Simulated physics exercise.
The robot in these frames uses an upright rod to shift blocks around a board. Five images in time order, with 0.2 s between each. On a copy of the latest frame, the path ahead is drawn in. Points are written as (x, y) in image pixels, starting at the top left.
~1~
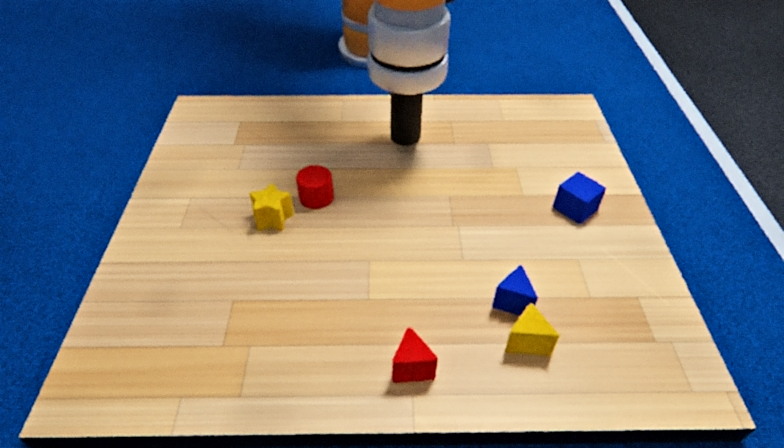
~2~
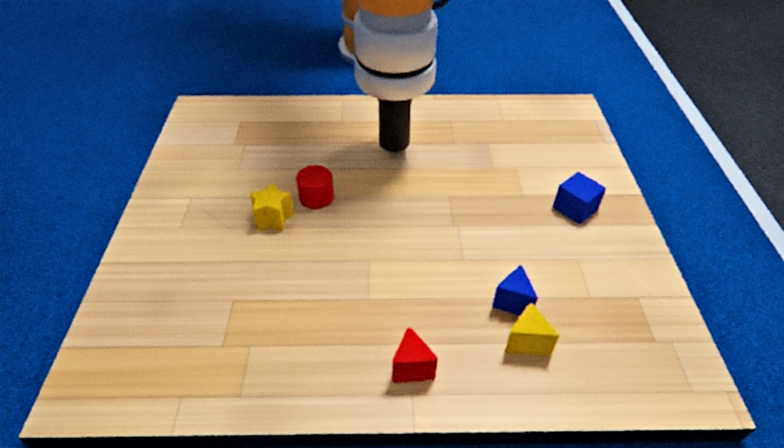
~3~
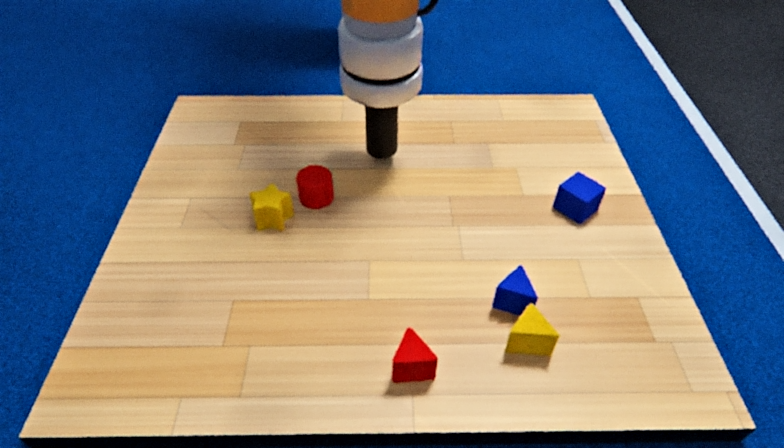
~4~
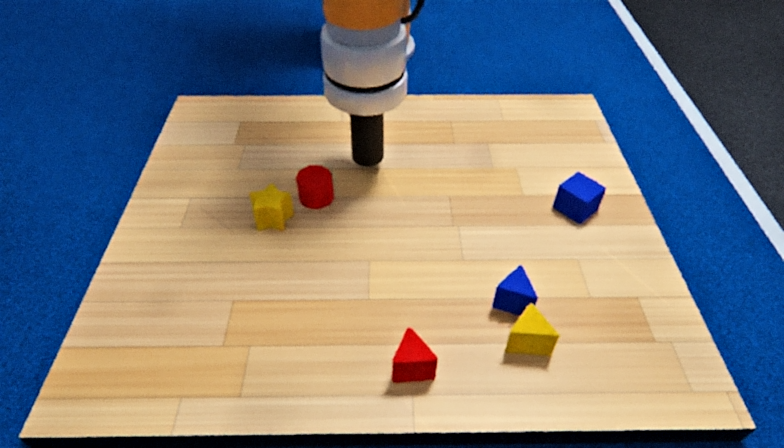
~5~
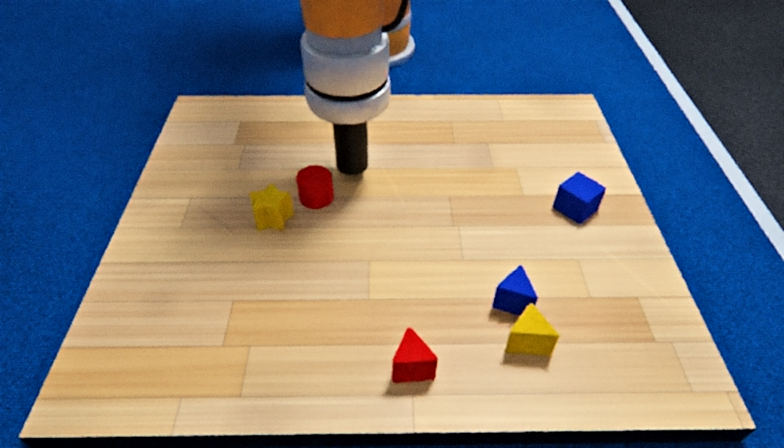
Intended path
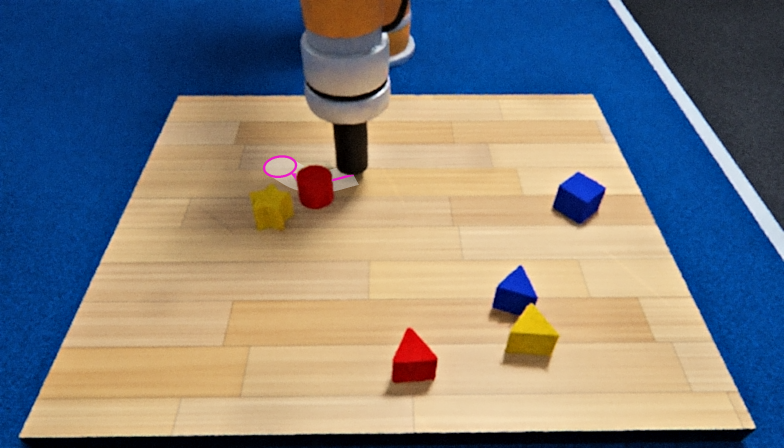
We see a robot's upright dark rod move left and slightly nearer over a wooden board, drawing close to the red cylinder beside a yellow star, while those blocks, the blue cube and the three triangular blocks stay still.
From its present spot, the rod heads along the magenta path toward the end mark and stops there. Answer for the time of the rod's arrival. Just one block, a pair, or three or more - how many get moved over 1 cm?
I reckon the push displaces only one of the blocks by more than 1 cm.
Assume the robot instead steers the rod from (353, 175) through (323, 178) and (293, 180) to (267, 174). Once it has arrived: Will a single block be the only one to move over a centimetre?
Yes, that is how it ends up.
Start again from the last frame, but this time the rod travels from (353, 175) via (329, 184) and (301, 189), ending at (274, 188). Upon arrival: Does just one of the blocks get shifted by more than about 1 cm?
No, it doesn't check out.
Drawn move, from (353, 175) through (326, 181) and (300, 178) to (280, 166).
What follows on the original path. Halfway along, rod at (310, 172); red circle at (299, 182).
At the end, rod at (278, 157); yellow star block still; red circle at (299, 182).
